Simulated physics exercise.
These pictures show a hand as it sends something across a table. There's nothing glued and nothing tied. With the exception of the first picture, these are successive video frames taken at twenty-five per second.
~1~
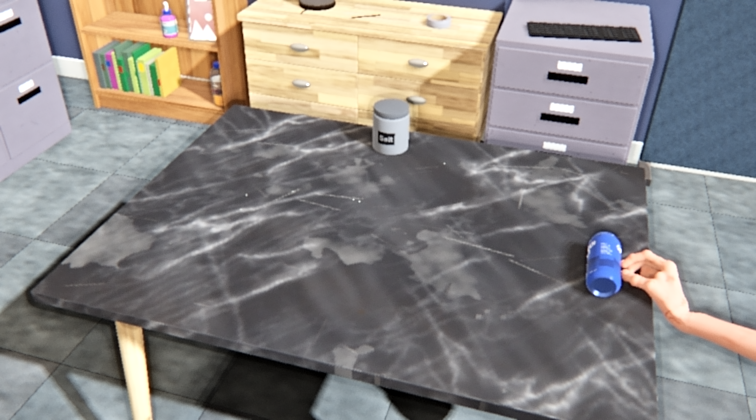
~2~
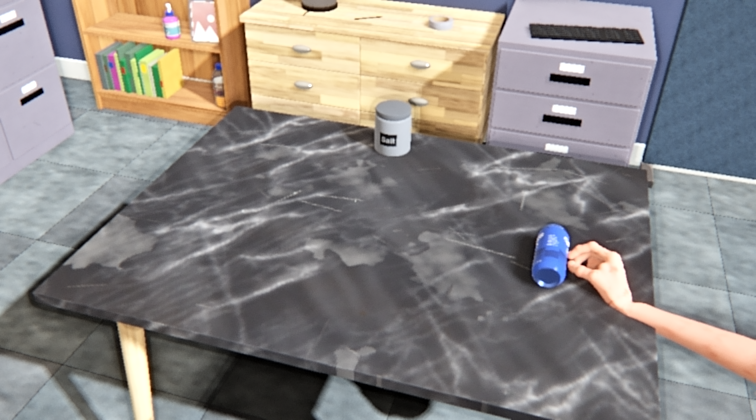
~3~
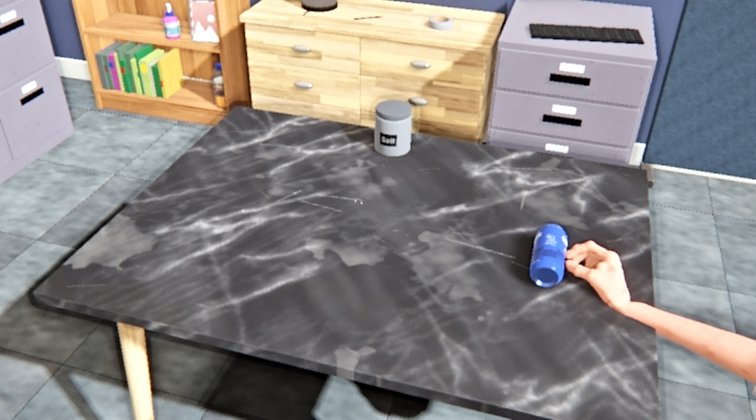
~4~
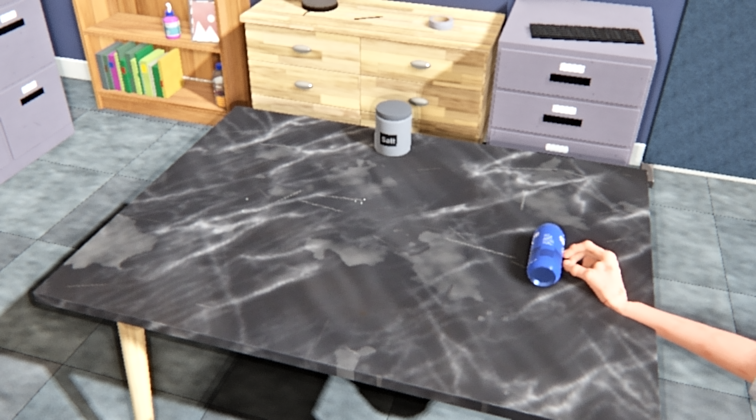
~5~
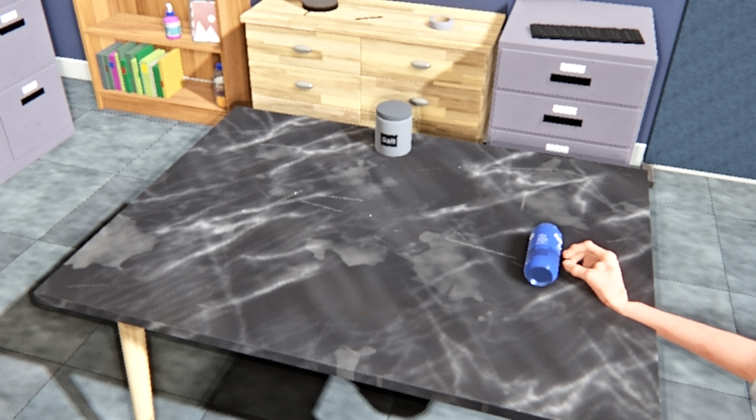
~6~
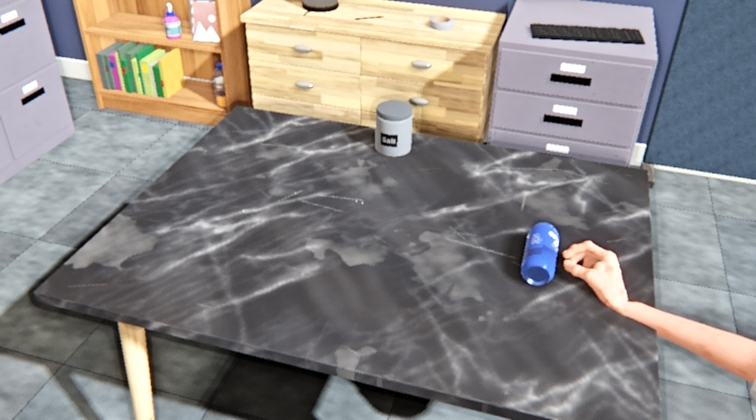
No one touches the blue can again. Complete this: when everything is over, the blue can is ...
Still on the table.
Then, 0.70 s after the last picture, blue can rolled well along near (491, 244).
Then, 1.80 s after the last picture, blue can rolled well along near (434, 233).
At rest, moved from the start, blue can. Seen from the same camera at the end, blue can near (396, 226).
